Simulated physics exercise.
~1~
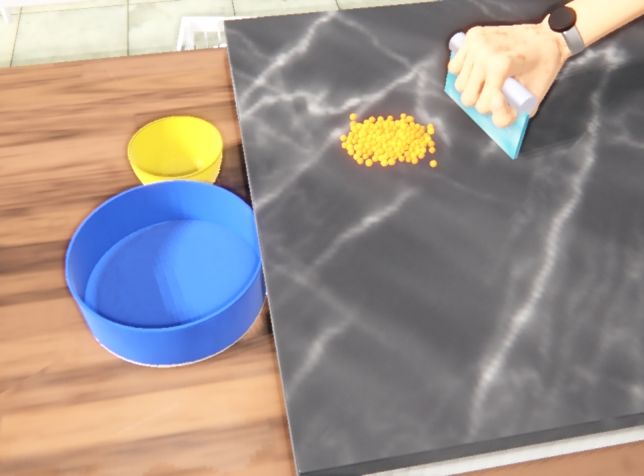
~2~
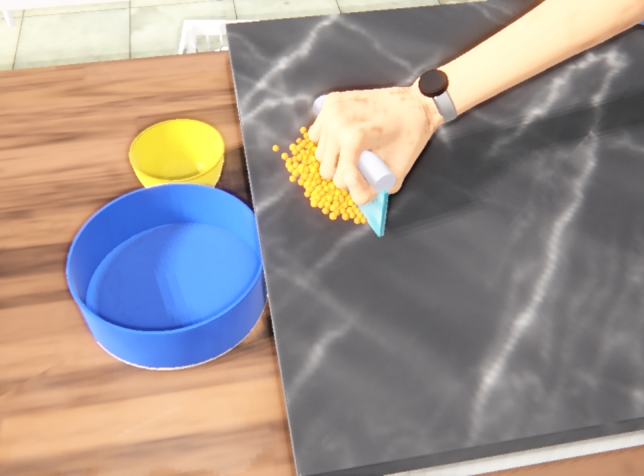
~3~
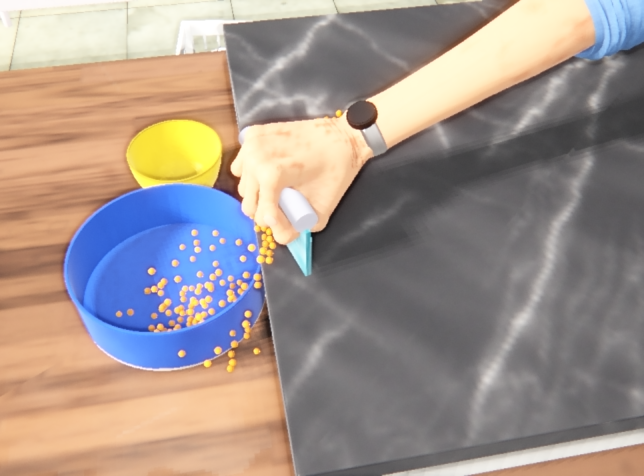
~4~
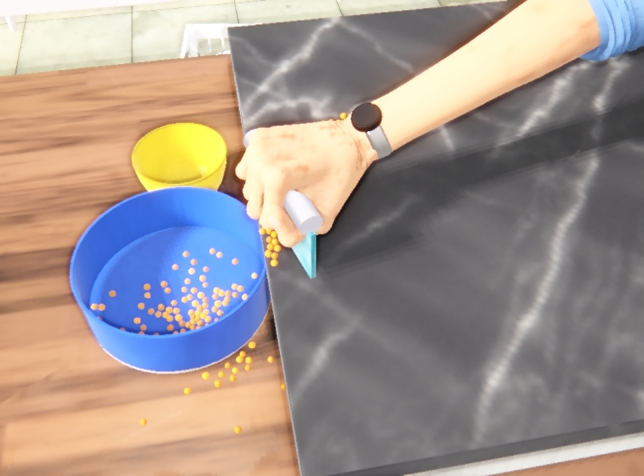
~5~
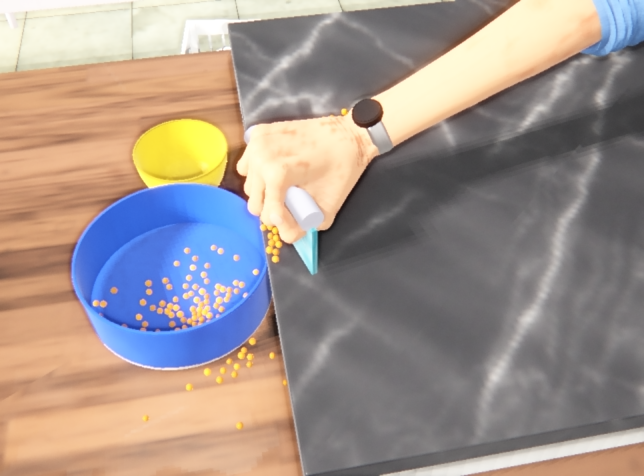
On a dark marble slab set on a wooden counter, a small heap of yellow-orange kernels lies near the upper middle, with a blue pot and a yellow bowl to the left. A hand wearing a watch holds a teal scraper at the right of the heap, then pushes the kernels left and slightly down. When the scraper nears the slab's left edge, many kernels spill over into the blue pot. Some miss it and scatter on the wood below. The hand stops there, with most in the pot, some still by the blade, and the yellow bowl empty.
